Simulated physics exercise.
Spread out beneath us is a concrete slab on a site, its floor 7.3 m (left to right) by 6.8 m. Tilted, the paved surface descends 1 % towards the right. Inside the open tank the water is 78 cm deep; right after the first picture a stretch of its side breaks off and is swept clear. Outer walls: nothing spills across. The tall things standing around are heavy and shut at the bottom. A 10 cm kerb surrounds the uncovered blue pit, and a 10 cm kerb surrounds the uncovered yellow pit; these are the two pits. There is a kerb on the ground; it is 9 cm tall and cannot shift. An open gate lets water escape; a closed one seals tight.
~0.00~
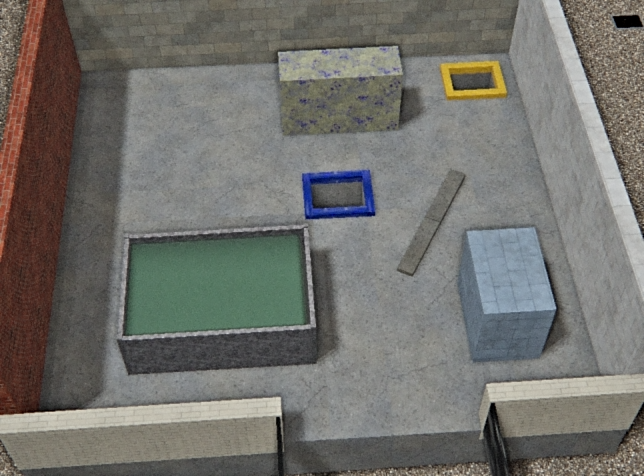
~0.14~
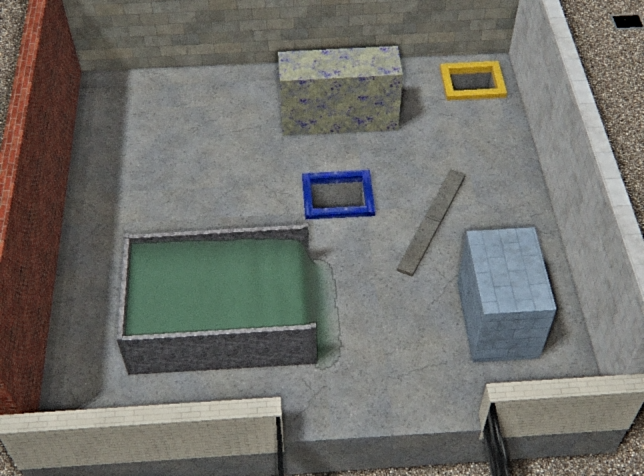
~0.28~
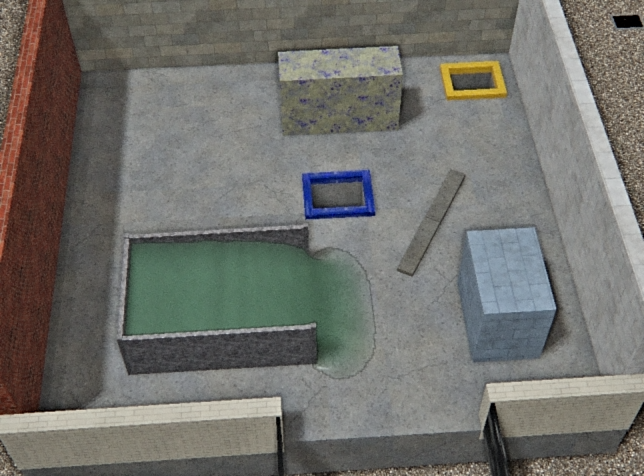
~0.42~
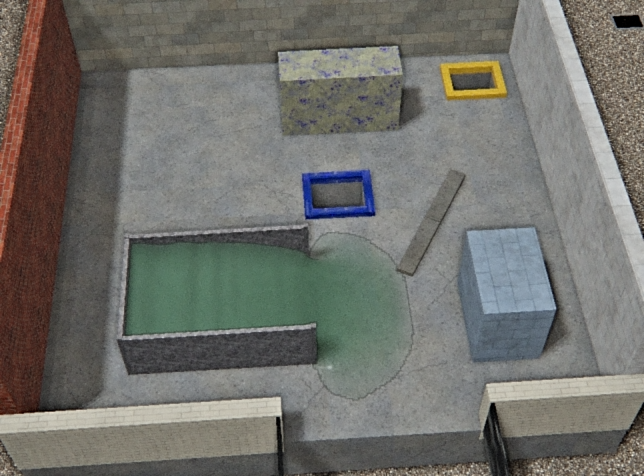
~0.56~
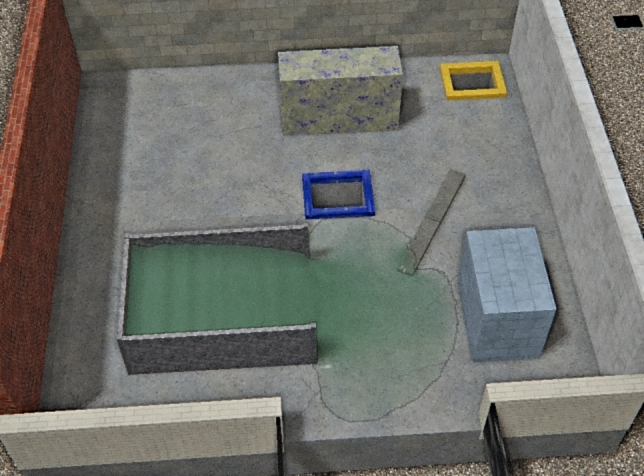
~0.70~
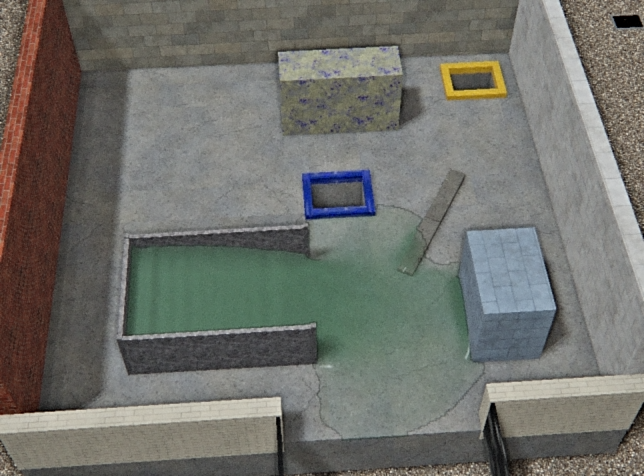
Walled concrete yard with green water pouring from an open tank's broken right side, spreading past a kerb to a blue block.
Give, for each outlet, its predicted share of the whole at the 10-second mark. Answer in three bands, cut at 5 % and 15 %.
Gate over 15 %, blue pit under 5 %, yellow pit between 5 and 15 %.
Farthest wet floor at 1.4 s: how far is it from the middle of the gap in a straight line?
Roughly 4.0 m.
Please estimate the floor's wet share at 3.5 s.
Covered: Roughly 40 %.
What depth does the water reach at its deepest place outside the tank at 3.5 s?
It tops out at some 34 cm.
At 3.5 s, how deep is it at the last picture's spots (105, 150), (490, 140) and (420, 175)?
0, 10 and 6 cm, respectively.
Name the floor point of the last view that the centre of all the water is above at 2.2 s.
Around (373, 292) in the last picture.
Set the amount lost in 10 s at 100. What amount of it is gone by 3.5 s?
Fraction gone: About 50 %.
After 1.4 s water covers 25 % of the floor and is deepest (48 cm) near (447, 319); gone so far, the gate 1 %, the blue pit 0 %, the yellow pit 0 %.
After 2.2 s water covers 35 % of the floor and is deepest (39 cm) near (447, 319); gone so far, the gate 6 %, the blue pit 0 %, the yellow pit 0 %.
After 3.5 s water covers 40 % of the floor and is deepest (34 cm) near (505, 58); gone so far, the gate 16 %, the blue pit 0 %, the yellow pit 2 %.
After 6.0 s water covers 55 % of the floor and is deepest (17 cm) near (504, 134); gone so far, the gate 24 %, the blue pit 0 %, the yellow pit 7 %.
After 10.0 s water covers 75 % of the floor and is deepest (11 cm) near (556, 240); gone so far, the gate 30 %, the blue pit 0 %, the yellow pit 8 %.
